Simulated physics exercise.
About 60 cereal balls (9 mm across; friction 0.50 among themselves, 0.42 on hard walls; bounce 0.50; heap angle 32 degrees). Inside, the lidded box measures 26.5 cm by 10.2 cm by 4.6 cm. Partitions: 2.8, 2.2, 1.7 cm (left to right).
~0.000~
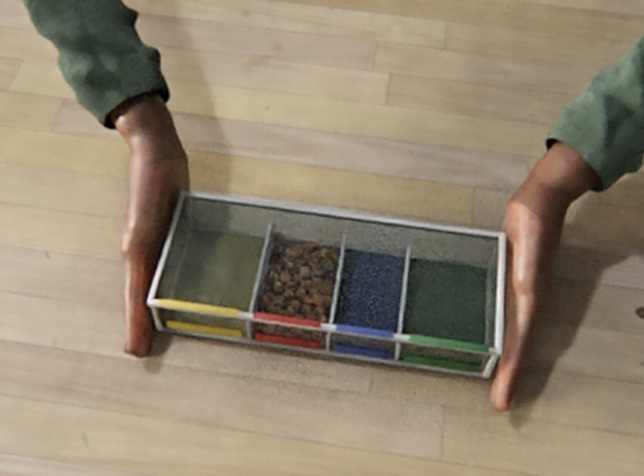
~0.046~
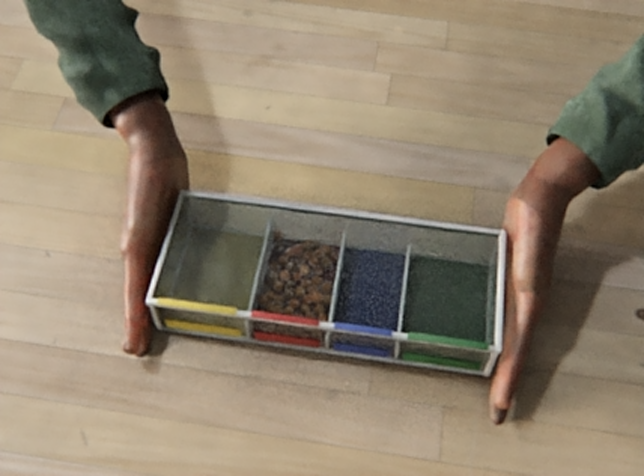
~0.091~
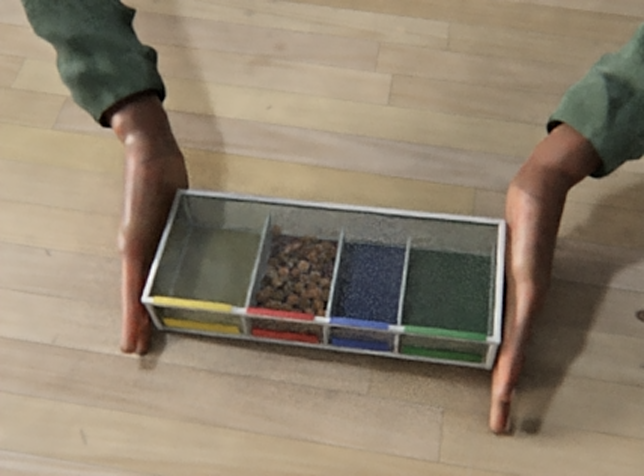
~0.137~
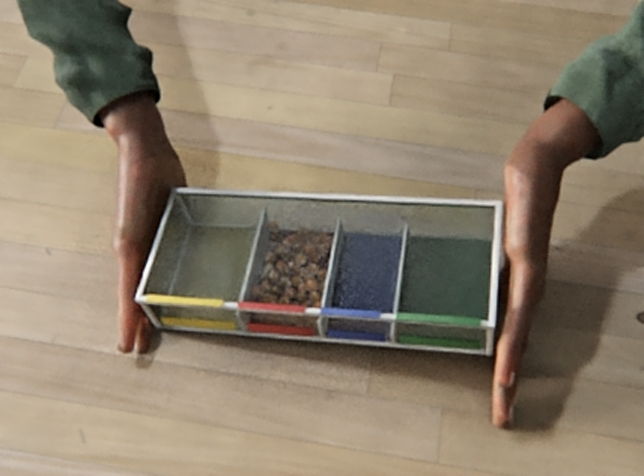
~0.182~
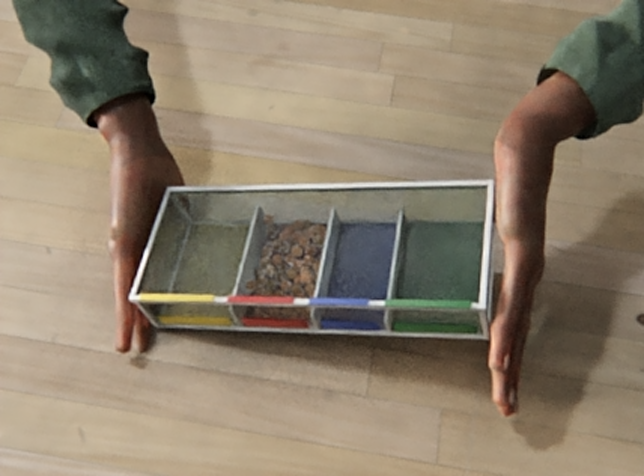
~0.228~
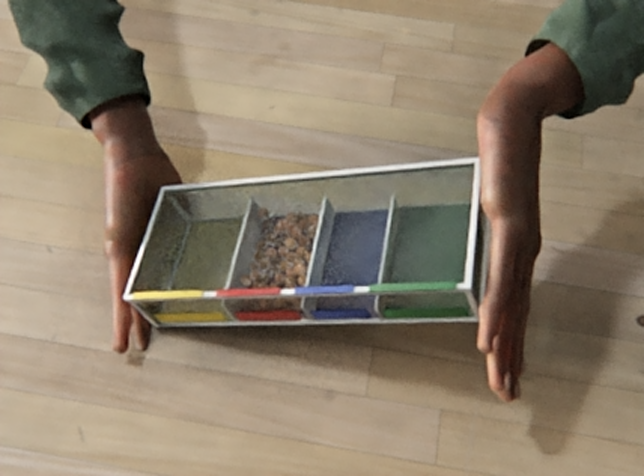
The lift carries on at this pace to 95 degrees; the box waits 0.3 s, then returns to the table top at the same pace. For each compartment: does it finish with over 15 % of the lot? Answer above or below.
Red compartment: Above; blue compartment: Below; green compartment: Below; yellow compartment: Above.
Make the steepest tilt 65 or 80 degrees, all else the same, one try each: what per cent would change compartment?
About 0 and 5 per cent.
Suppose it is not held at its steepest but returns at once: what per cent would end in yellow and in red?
Yellow 55; red 45.
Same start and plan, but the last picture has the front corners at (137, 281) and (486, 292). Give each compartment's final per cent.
Red 60, blue 0, green 0, yellow 40.
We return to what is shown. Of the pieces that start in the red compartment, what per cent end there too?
Roughly 50 per cent.
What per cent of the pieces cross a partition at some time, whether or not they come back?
Roughly 55 per cent.
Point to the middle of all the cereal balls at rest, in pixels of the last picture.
Around (190, 275).
After 1.04 s, tilt 95 degrees; red 50 %, yellow 50 %.
After 1.58 s, tilt 49 degrees; red 45 %, yellow 55 %.
After 2.18 s, tilt 0 degrees; red 45 %, yellow 55 %.
At rest (2.5 s), red 45 %, blue 0 %, green 0 %, yellow 55 %.
